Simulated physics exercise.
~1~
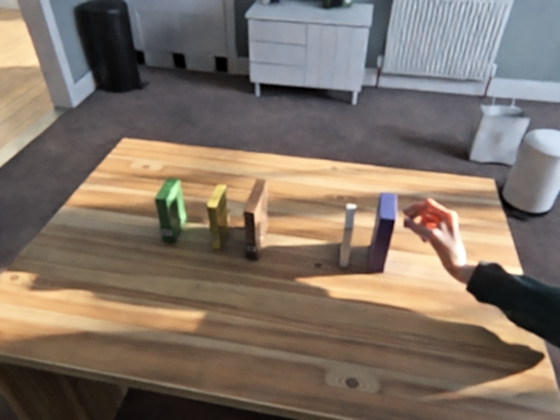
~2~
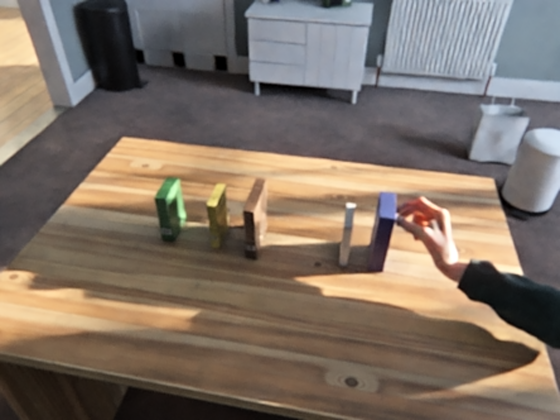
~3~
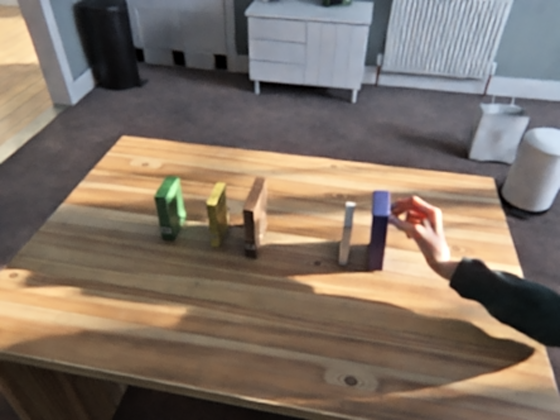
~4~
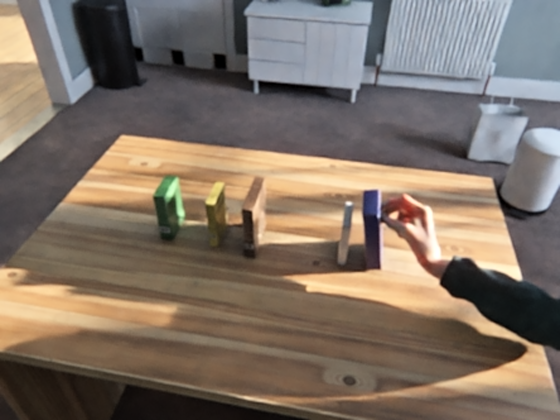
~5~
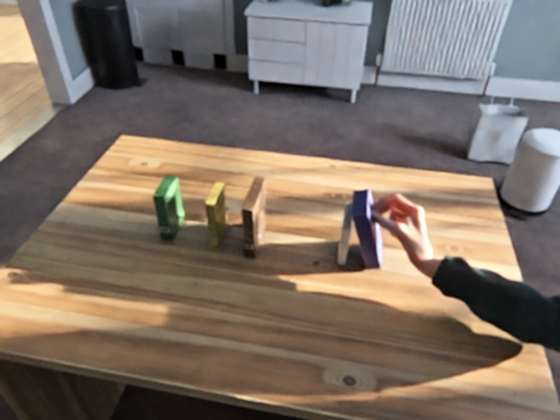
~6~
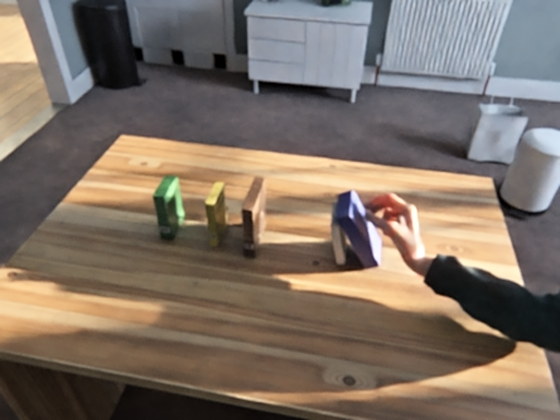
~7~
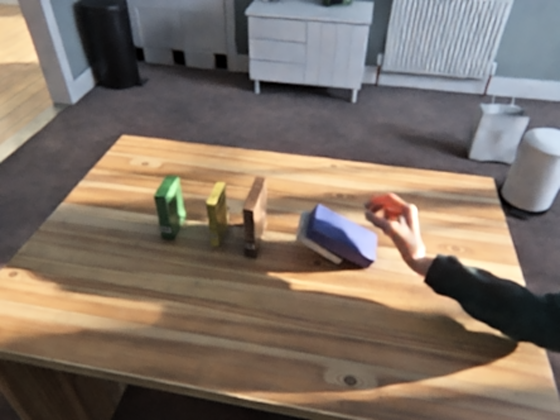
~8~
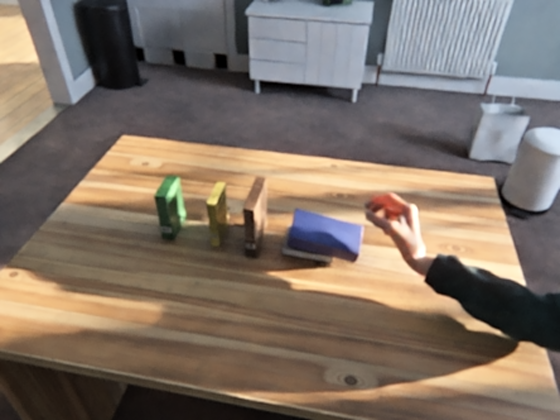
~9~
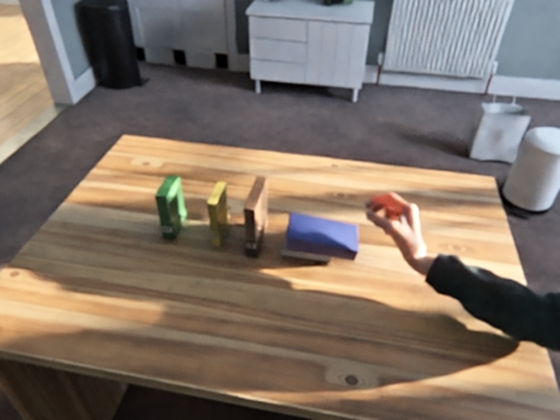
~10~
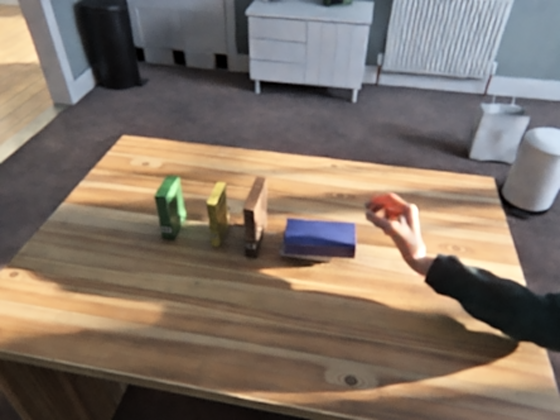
A hand tipping a blue board leftward onto a white block, both toppling flat while brown, yellow and green packets stay standing.
